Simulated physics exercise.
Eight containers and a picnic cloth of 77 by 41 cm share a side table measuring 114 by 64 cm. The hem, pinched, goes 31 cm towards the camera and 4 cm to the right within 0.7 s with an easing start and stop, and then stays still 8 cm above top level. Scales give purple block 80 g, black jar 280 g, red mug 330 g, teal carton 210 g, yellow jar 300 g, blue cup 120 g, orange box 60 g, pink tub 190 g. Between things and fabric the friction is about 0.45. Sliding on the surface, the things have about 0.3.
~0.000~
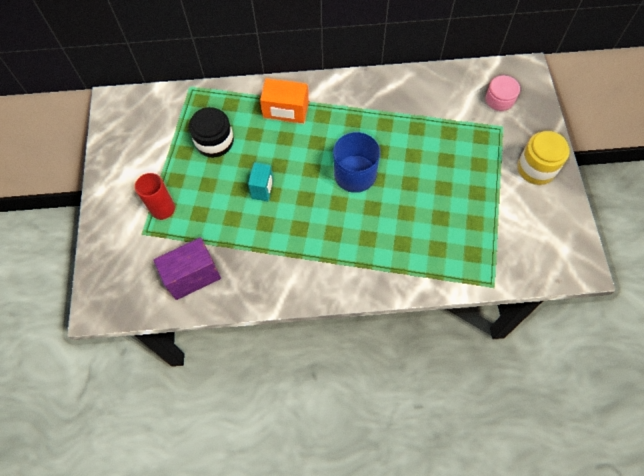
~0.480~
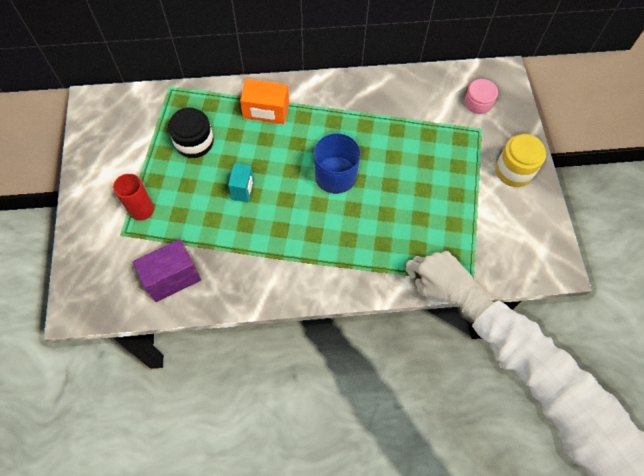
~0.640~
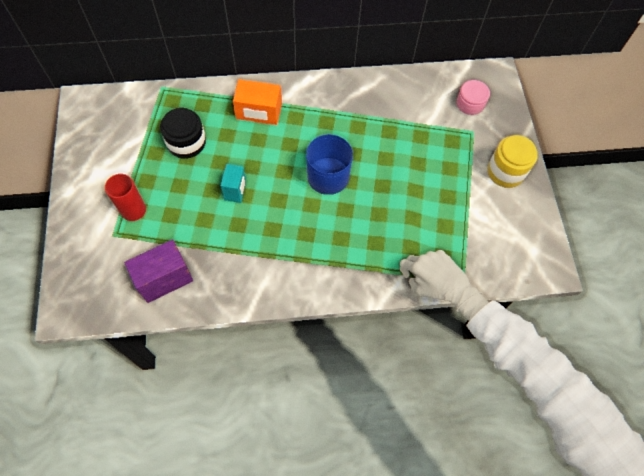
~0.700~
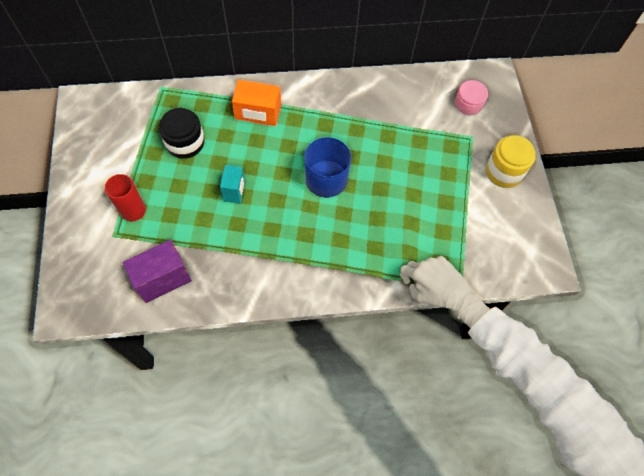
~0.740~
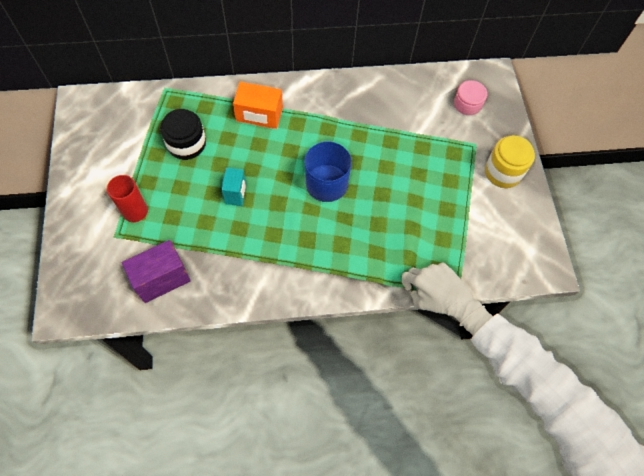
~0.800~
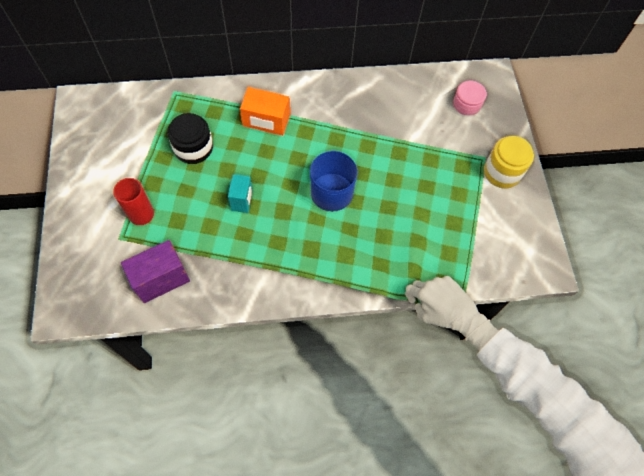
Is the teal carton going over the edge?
No - I bet it hangs on.
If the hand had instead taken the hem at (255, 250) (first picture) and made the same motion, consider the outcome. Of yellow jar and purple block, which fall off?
Then yellow jar does not come off, while purple block comes off.
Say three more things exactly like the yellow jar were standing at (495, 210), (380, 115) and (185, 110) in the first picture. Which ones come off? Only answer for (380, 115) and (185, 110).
The first one survives on top, and the other survives on top.
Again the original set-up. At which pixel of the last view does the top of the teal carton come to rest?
It comes to rest at about (313, 274).
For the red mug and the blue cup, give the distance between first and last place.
Red mug: 25 cm; blue cup: 35 cm.
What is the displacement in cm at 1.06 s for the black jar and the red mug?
Roughly black jar 20 cm and red mug 15 cm.
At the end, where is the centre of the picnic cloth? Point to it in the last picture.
Midpoint, last view: Approx. (382, 297).
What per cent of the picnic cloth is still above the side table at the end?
Roughly 55%.
At 0.9 s, 95 % of the picnic cloth is still over the top; teal carton 10 cm off its start, blue cup 12 cm off its start, orange box 11 cm off its start.
At 1.1 s, 80 % of the picnic cloth is still over the top; teal carton 19 cm off its start, orange box 22 cm off its start, blue cup 22 cm off its start.
At 1.2 s, 65 % of the picnic cloth is still over the top; teal carton 26 cm off its start at (305, 263), orange box 31 cm off its start at (355, 172), blue cup 30 cm off its start at (407, 266).
At 1.3 s, 55 % of the picnic cloth is still over the top; teal carton 29 cm off its start, orange box 35 cm off its start, blue cup 34 cm off its start.
At 2.9 s, 55 % of the picnic cloth is still over the top; teal carton 29 cm off its start at (313, 274), orange box 35 cm off its start at (369, 185), blue cup 34 cm off its start at (416, 283), black jar 30 cm off its start at (284, 192).
